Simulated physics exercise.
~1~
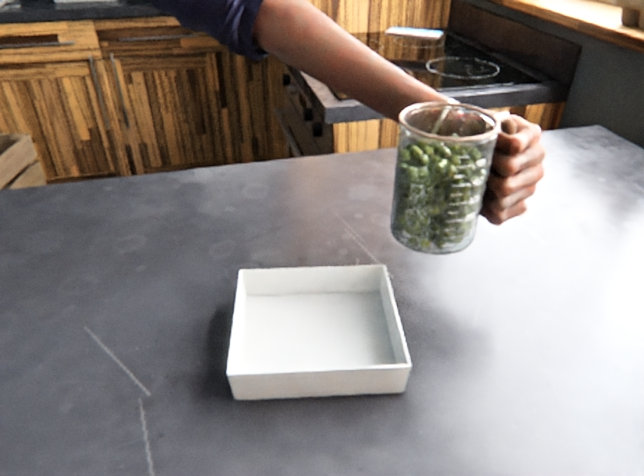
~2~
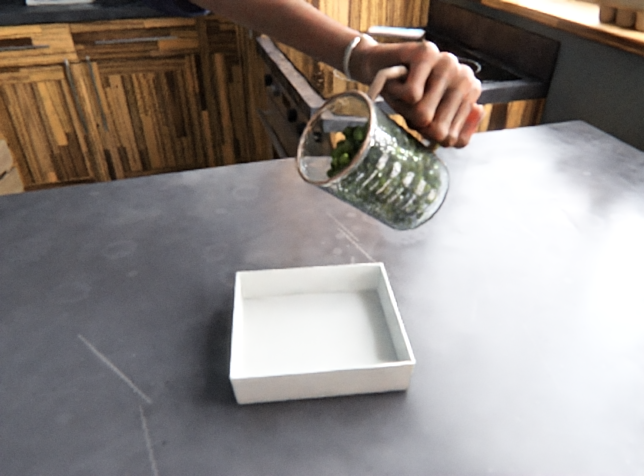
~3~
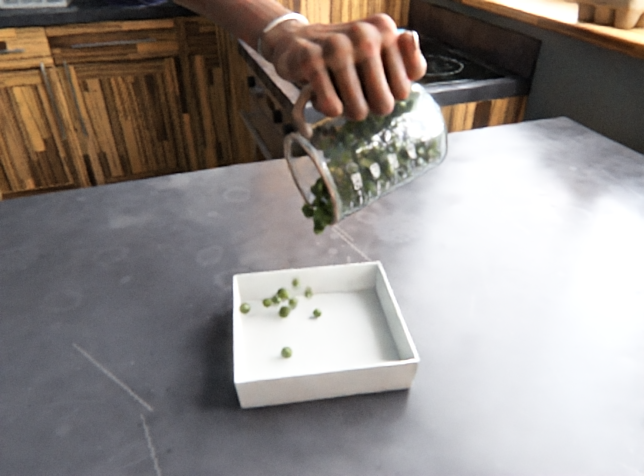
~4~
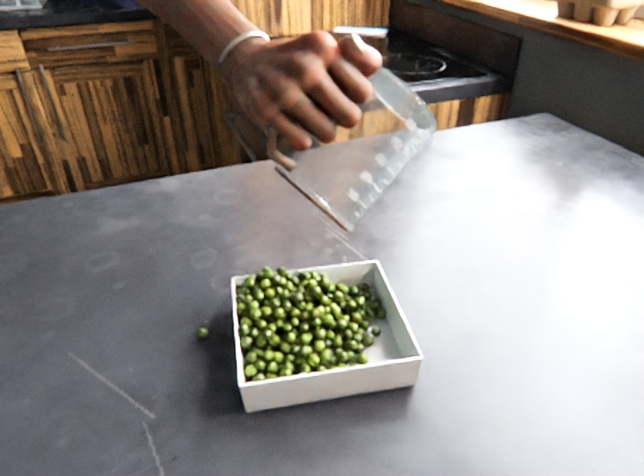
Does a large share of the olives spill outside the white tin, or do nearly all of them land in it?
Nearly all of the olives land in the white tin. Only a stray one is seen on the table to its left.
A hand tips a clear jug, pouring small green olives that nearly fill a white tin.
